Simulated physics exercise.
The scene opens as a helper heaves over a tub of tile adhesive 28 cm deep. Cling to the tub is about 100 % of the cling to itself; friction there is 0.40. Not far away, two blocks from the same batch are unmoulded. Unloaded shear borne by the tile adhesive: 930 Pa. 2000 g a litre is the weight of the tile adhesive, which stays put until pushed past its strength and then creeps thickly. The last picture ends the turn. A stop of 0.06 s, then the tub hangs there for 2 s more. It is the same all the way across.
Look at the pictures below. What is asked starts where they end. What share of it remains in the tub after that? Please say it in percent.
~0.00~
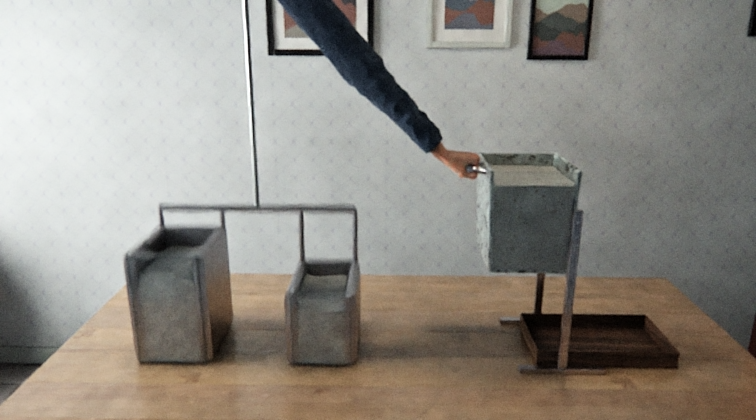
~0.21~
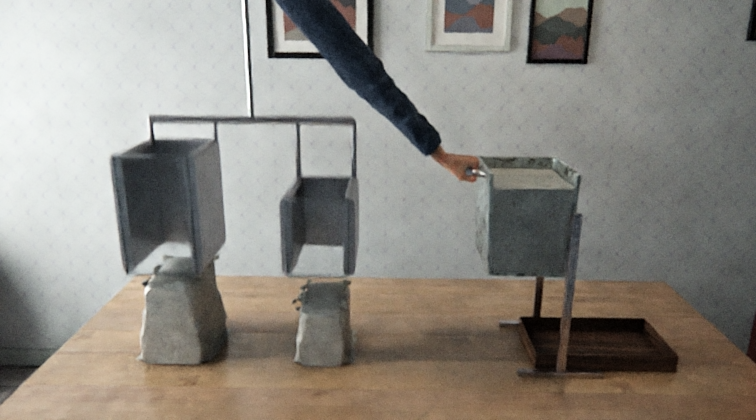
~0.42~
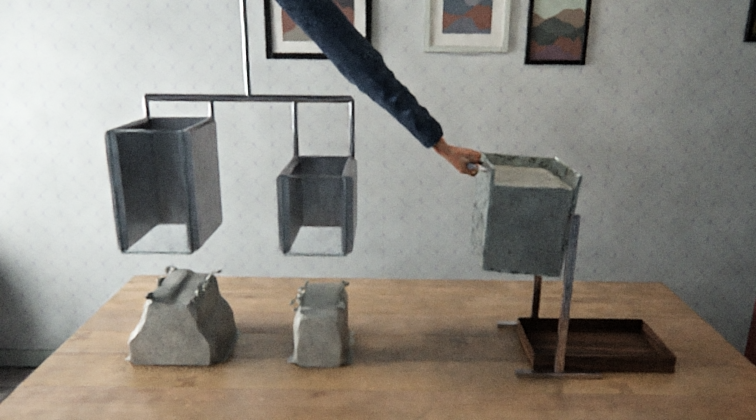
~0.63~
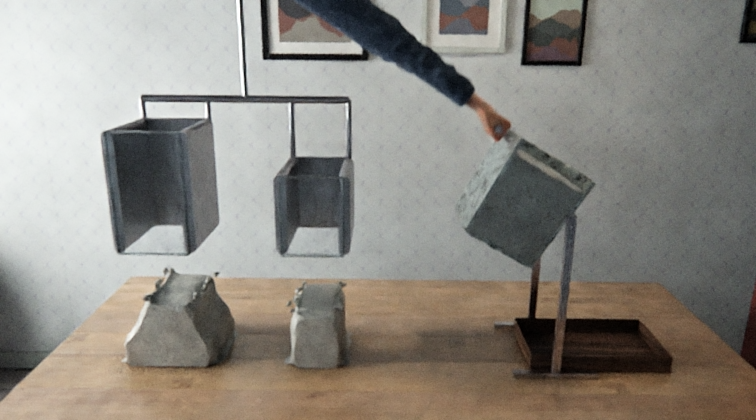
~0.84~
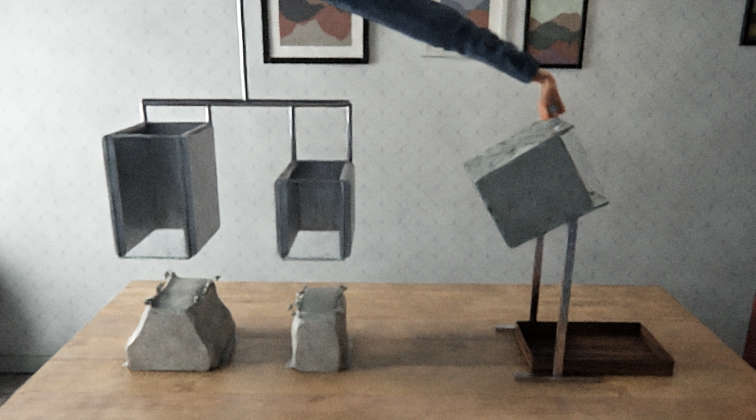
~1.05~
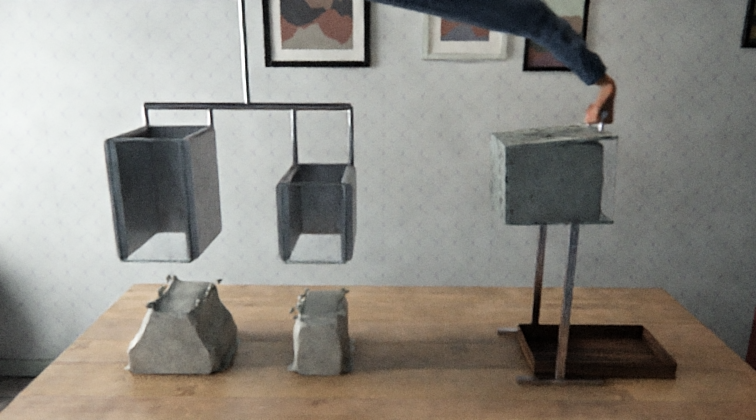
100 %.
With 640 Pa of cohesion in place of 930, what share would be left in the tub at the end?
I'd expect about 80 percent.
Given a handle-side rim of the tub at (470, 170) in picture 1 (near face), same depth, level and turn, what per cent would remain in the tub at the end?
That would leave about 65 % in the tub.
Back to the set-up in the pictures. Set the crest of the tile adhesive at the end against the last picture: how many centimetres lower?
1 cm or so.
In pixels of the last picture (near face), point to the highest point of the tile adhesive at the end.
The highest point is near (538, 148) in the last picture.
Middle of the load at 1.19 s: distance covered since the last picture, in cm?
It has moved close to 1 cm.
By 1.19 s, the tub is at 87 degrees and holds 100 %.
By 1.36 s, the tub is at 87 degrees and holds 100 %.
By 1.53 s, the tub is at 87 degrees and holds 100 %.
By 1.70 s, the tub is at 87 degrees and holds 100 %.
By 3.05 s, at the end, the tub is at 87 degrees and holds 100 %.
